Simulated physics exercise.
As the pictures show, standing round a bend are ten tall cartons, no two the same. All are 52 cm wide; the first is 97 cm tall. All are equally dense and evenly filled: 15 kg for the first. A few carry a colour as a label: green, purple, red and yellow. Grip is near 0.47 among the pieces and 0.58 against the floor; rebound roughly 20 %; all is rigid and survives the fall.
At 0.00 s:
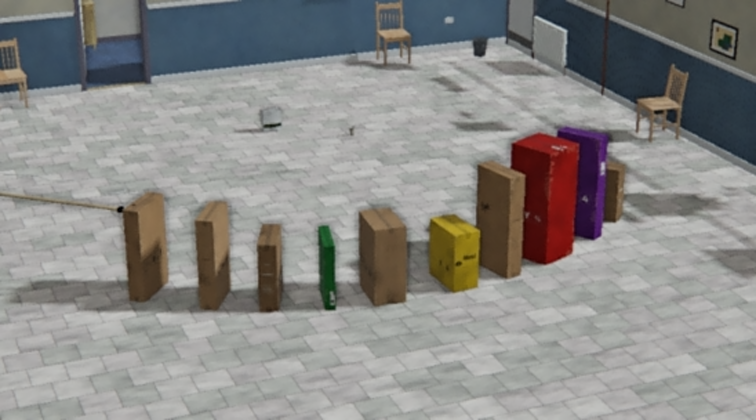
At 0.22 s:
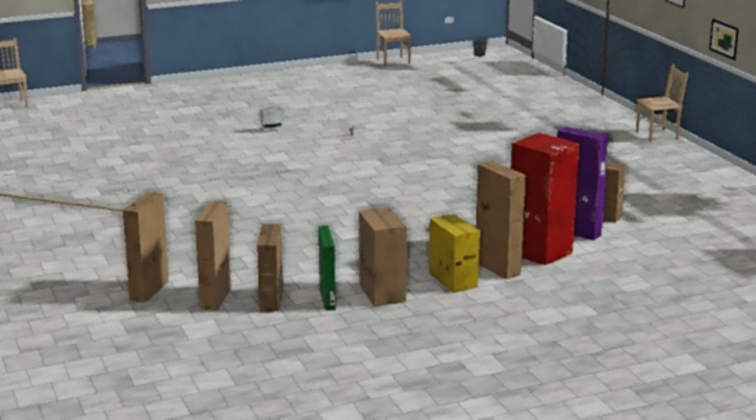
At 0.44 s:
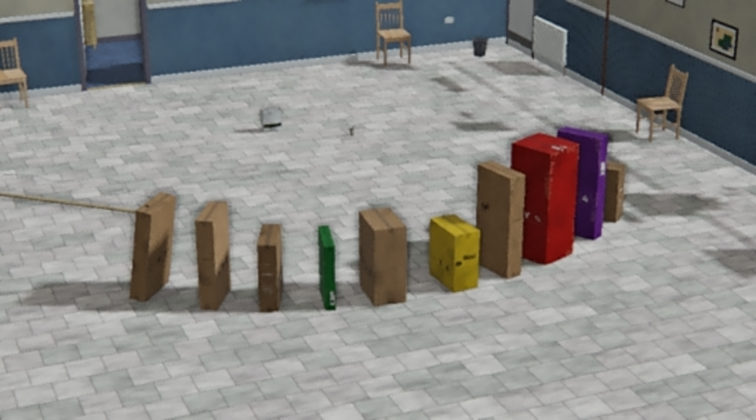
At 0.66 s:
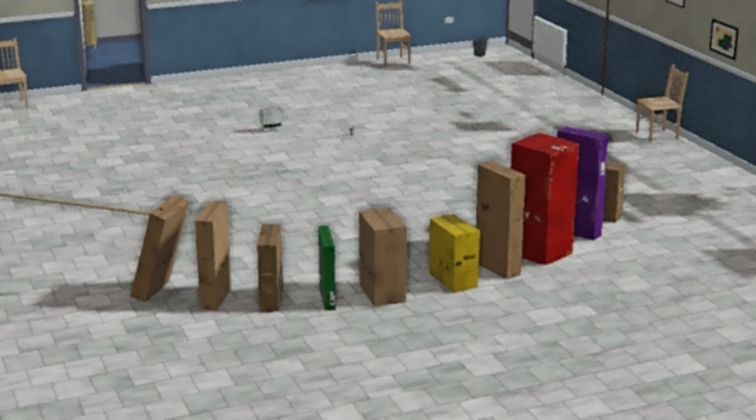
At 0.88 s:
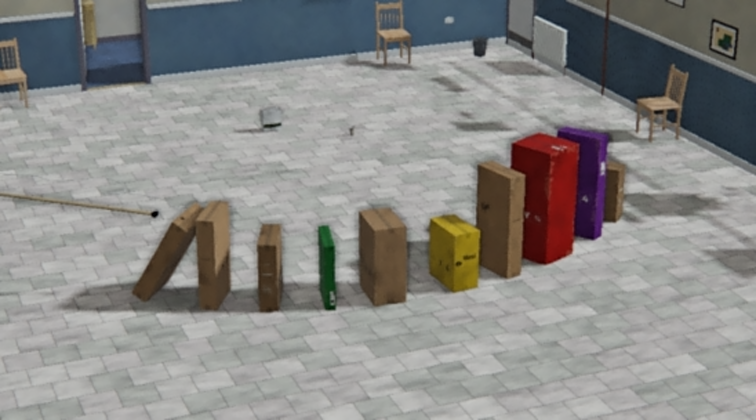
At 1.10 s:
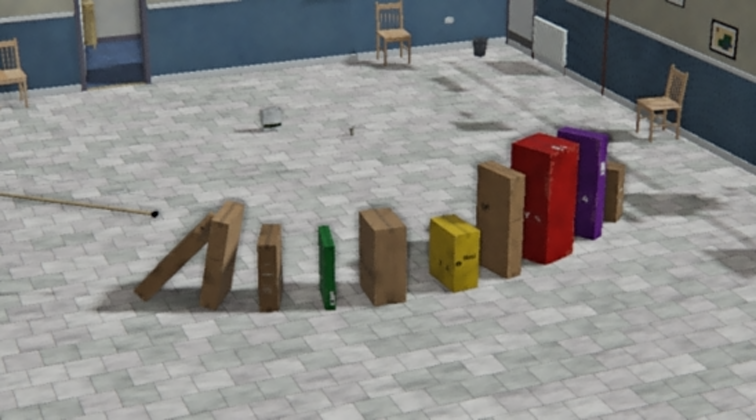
A long pole pushed the leftmost brown carton in a curved row of ten, and it tilted right until it leaned against the second carton, which tilted slightly too while the others stood still.
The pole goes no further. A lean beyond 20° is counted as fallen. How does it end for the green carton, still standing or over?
That carton falls.
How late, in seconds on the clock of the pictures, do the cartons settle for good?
Near 3.0 s.
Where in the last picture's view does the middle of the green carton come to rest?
At about (355, 277).
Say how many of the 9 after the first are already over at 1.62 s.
2 by then.
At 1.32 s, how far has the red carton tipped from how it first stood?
Roughly 0°.
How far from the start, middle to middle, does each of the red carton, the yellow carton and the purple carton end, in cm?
Red 0, yellow 0, purple 0.
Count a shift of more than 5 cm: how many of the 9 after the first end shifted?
4.
After 1.32 s, 1 of the 9 other cartons over; green carton unmoved.
After 1.62 s, 2 of the 9 other cartons over; green carton 10° from how it stood.
After 2.12 s, 3 of the 9 other cartons over; green carton 46° from how it stood.
In the end (3.0 s), 4 of the 9 other cartons over; green carton 56° from how it stood; yellow carton unmoved; purple carton unmoved. Five left standing. From the last view, middles, green carton near (355, 277), yellow carton near (454, 252).
